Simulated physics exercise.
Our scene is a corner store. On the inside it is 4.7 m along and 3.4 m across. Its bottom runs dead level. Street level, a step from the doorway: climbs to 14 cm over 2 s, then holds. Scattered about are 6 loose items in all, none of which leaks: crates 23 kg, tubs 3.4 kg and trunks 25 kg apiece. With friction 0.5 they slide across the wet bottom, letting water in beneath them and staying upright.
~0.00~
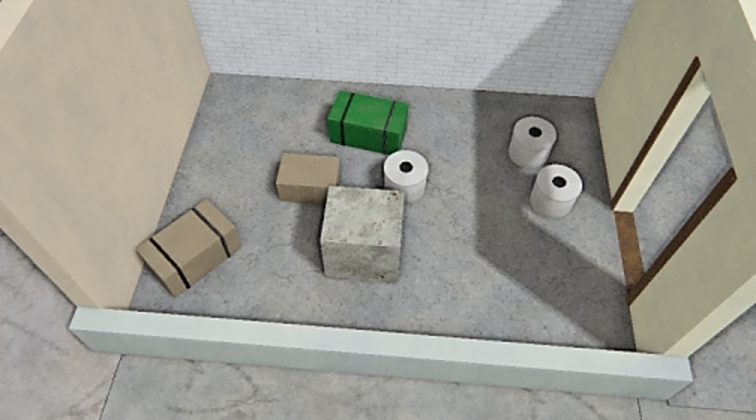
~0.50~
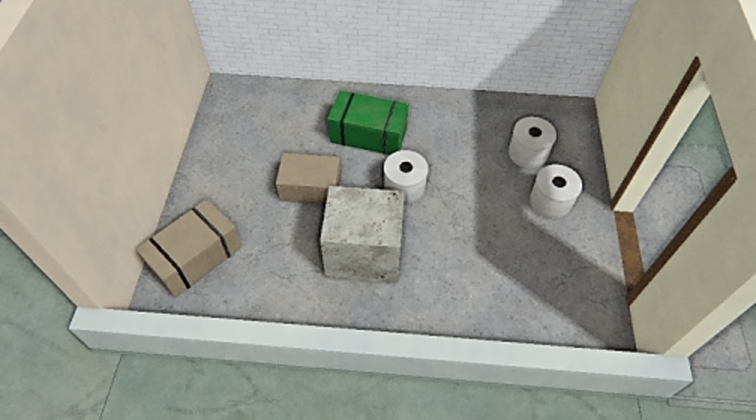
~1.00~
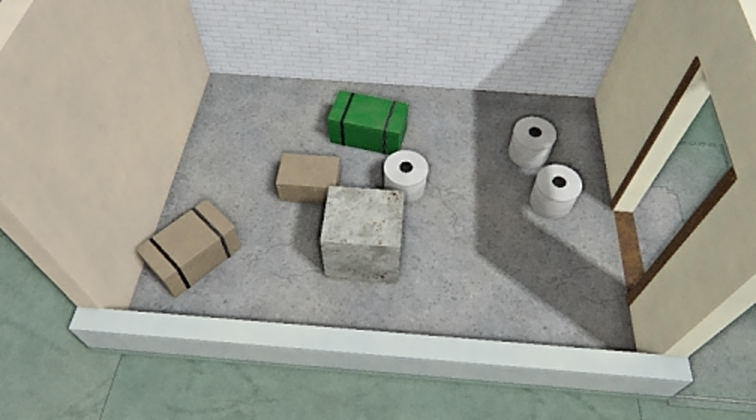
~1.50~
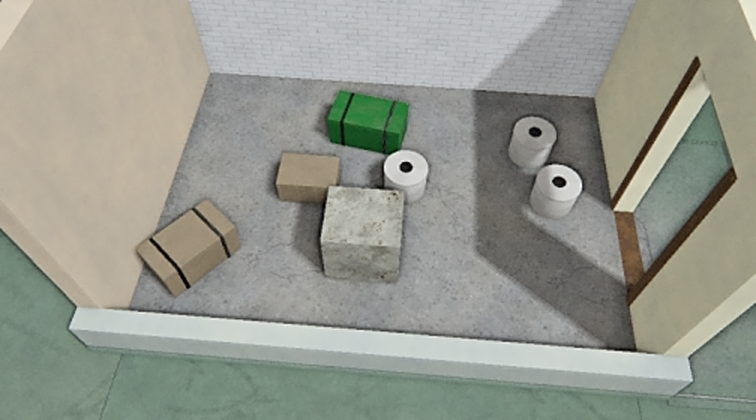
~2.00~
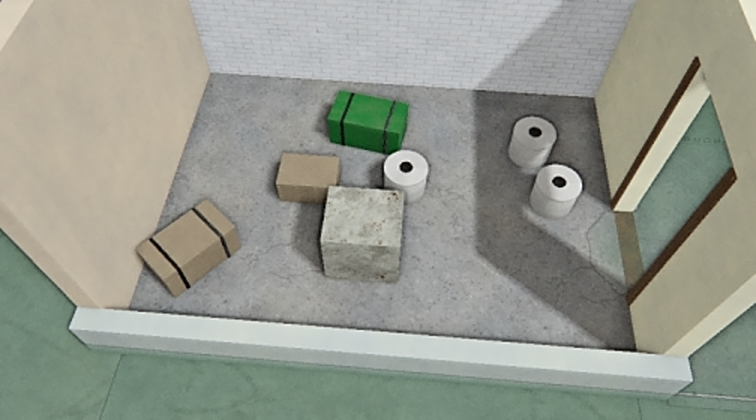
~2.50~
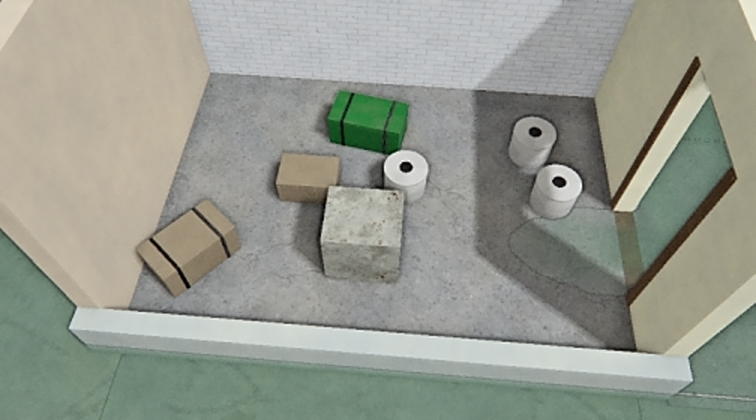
Greenish water spread over the ground outside a small room, then crept in through the doorway on the right and across a patch of floor, while the boxes and white rolls inside stayed still.
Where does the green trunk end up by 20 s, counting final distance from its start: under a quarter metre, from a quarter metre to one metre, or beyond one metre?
It is pushed well off.
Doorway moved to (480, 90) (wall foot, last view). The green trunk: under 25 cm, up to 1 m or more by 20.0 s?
The green trunk remains where it was.
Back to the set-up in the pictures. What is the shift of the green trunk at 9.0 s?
By that time, close to 0 cm.
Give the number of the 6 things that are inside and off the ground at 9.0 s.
Total: 3.
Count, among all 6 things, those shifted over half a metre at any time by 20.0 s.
Total: 5.
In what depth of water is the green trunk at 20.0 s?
Near 7 cm deep.
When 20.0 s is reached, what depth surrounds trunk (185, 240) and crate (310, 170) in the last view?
10 and 10 cm.
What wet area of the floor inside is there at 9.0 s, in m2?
The covered patch comes to about 15 m2.
After 4.0 s the green trunk is near (369, 111), 0.0 m from its start, aground; 1 afloat.
After 9.0 s the green trunk is near (369, 111), 0.0 m from its start, aground; 3 afloat.
After 16.0 s the green trunk is near (386, 85), 0.4 m from its start, afloat; 5 afloat.
After 20.0 s the green trunk is near (521, 84), 1.8 m from its start, afloat; 5 afloat.
